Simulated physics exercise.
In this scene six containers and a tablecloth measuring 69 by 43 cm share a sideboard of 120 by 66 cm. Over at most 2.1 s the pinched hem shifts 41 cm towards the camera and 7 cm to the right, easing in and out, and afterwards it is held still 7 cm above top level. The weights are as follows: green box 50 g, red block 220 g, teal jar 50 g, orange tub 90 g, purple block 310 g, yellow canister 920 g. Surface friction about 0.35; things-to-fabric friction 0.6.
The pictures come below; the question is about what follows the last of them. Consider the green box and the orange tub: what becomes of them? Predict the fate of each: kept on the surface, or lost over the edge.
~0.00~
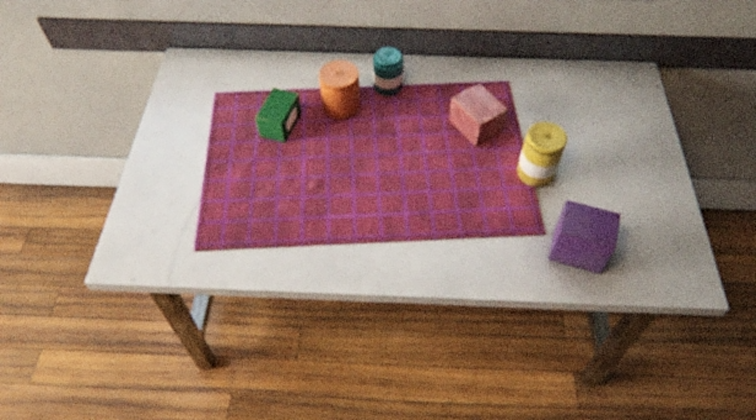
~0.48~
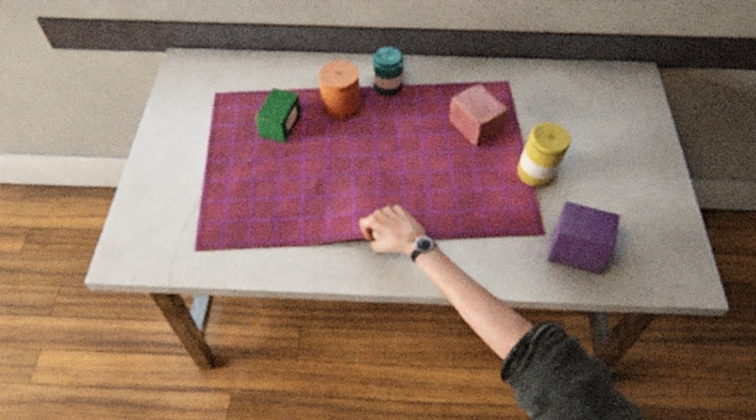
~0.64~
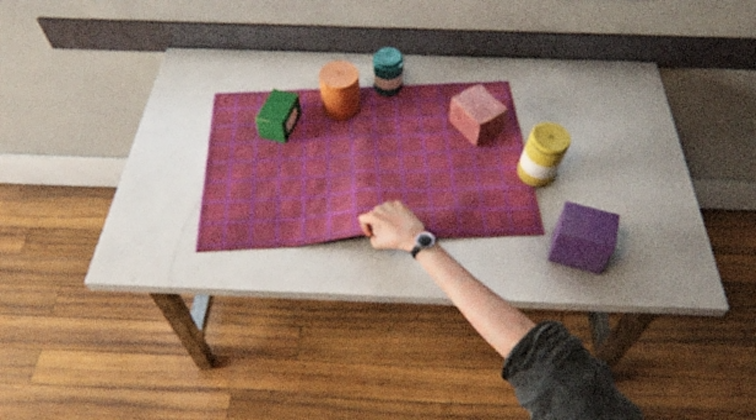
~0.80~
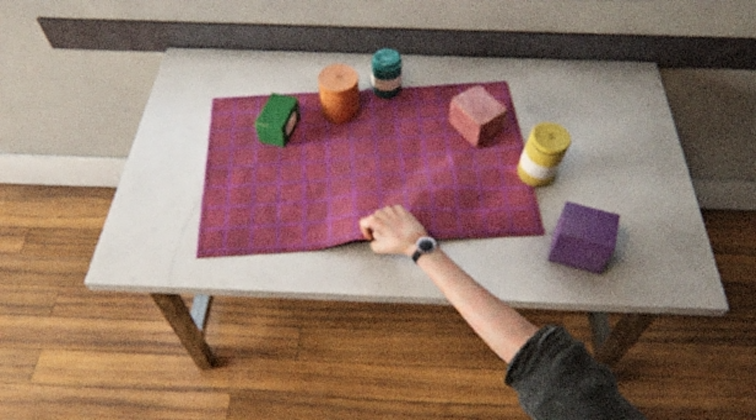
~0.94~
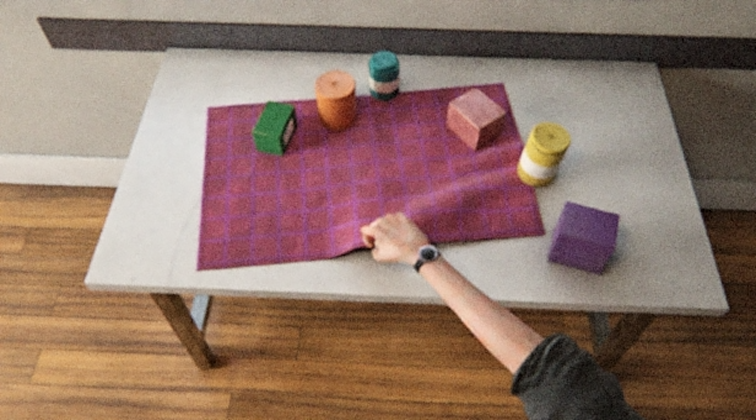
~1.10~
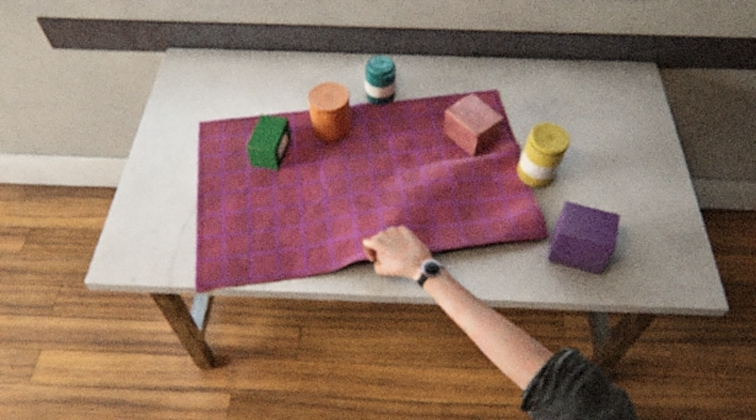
Green box lost over the edge; orange tub lost over the edge.
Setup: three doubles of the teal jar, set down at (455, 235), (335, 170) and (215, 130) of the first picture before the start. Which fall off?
Log, listed order - lost / lost / lost.
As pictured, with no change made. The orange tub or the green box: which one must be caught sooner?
That's the green one.
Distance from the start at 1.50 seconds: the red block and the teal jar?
Roughly red block 10 cm and teal jar 4 cm.
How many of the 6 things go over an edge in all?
It adds up to 2.
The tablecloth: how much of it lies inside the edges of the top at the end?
Around 25 percent.
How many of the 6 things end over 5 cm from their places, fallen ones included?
3.
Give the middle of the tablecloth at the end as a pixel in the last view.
I'd point to about (376, 330).
At 1.5 s, 85 % of the tablecloth is still over the top; green box 19 cm off its start, orange tub 18 cm off its start, red block 12 cm off its start.
At 1.9 s, 60 % of the tablecloth is still over the top; green box 33 cm off its start, orange tub 32 cm off its start, red block 23 cm off its start.
At 2.3 s, 35 % of the tablecloth is still over the top; green box 44 cm off its start at (264, 290), orange tub 42 cm off its start at (324, 241), red block 32 cm off its start at (465, 229).
At 2.7 s, 25 % of the tablecloth is still over the top; green box over the edge, orange tub over the edge, red block 36 cm off its start.
At 4.3 s, 25 % of the tablecloth is still over the top; orange tub over the edge, green box over the edge, red block 36 cm off its start at (462, 246), teal jar 4 cm off its start at (379, 67).
